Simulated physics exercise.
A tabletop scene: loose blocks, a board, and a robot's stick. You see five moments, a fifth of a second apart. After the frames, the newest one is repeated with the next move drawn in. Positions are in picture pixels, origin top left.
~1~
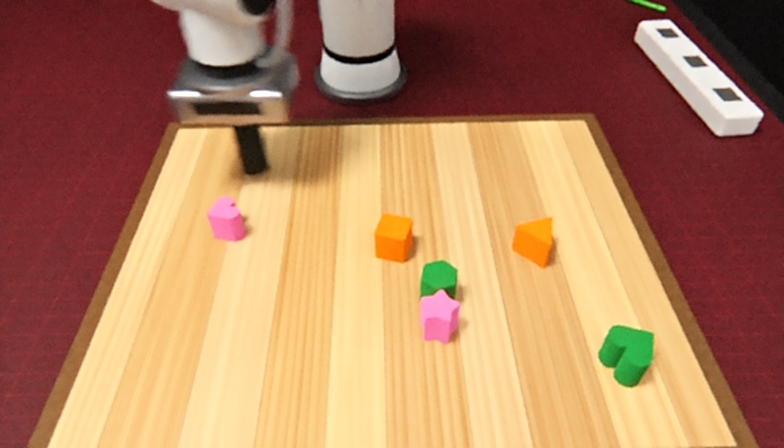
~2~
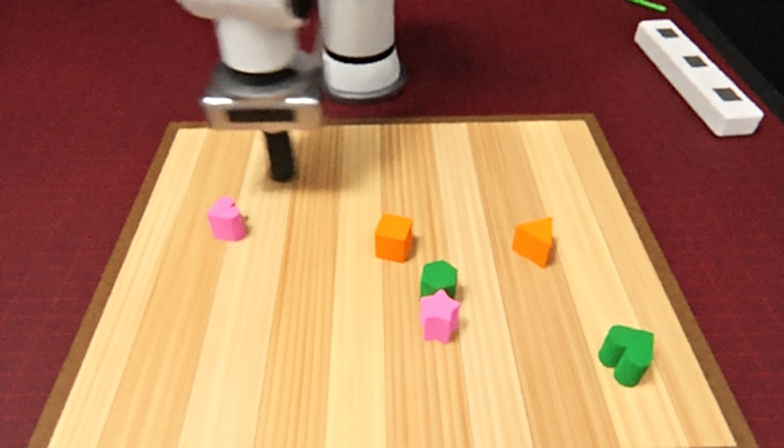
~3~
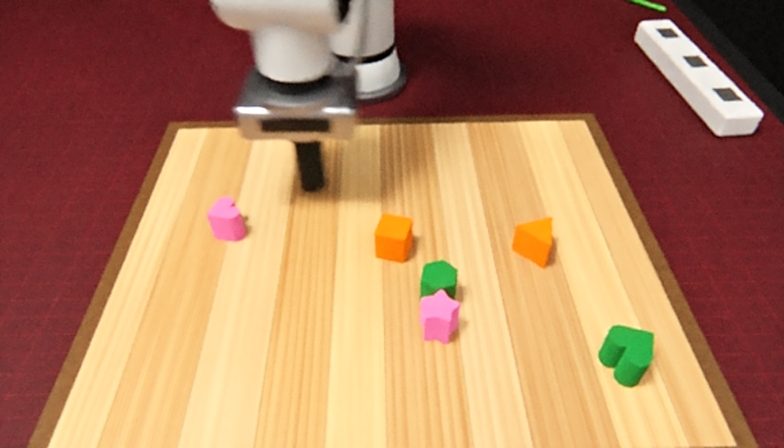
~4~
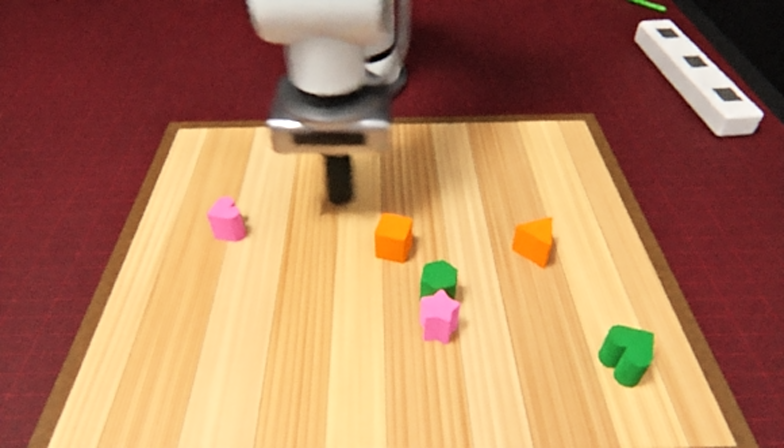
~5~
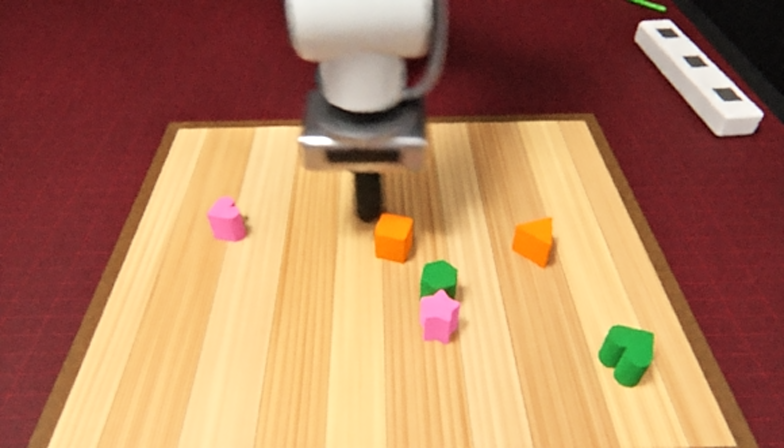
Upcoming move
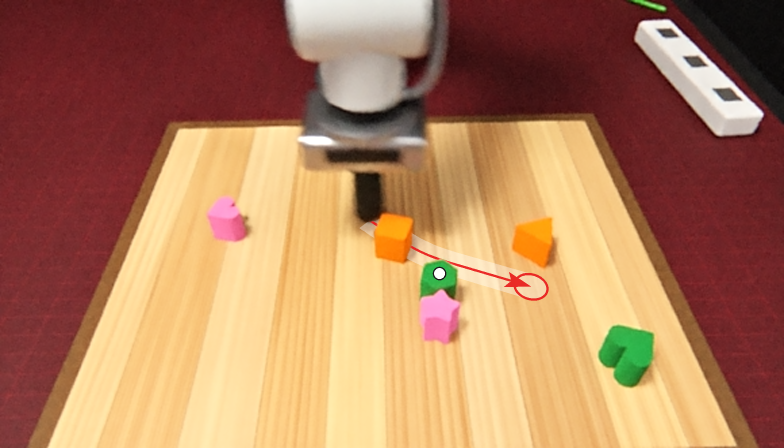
The robot arm moved its black stick steadily right and toward the viewer over the wooden board, drawing close to the orange square block, while the pink, green and orange blocks all stayed still.
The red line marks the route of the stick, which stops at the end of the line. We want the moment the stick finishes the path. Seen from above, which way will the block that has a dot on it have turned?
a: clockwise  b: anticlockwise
I choose b.
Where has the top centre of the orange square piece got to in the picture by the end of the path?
At roughly (420, 256).
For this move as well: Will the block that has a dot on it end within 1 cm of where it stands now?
Answer: No.
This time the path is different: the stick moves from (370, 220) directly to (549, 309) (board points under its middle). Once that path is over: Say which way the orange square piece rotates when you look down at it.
Seen from above, clockwise.
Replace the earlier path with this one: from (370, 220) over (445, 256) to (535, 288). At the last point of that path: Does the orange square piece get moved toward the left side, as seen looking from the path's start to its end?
No.
Drawn move, from (370, 220) by way of (440, 260) to (531, 287); the dot is on the green hexagonal block.
What follows on the original path. One third of the way, stick at (415, 240); orange square piece at (414, 252), turned 50° clockwise.
Two thirds of the way, stick at (471, 260); orange square piece at (420, 256), turned 95° clockwise; green hexagonal block at (443, 283), turned 20° anticlockwise; pink star block at (443, 312), turned 25° clockwise.
At the end, stick at (533, 278); orange square piece at (420, 256), turned 95° clockwise; green hexagonal block at (443, 283), turned 20° anticlockwise; pink star block at (443, 312), turned 25° clockwise; orange triangle still.
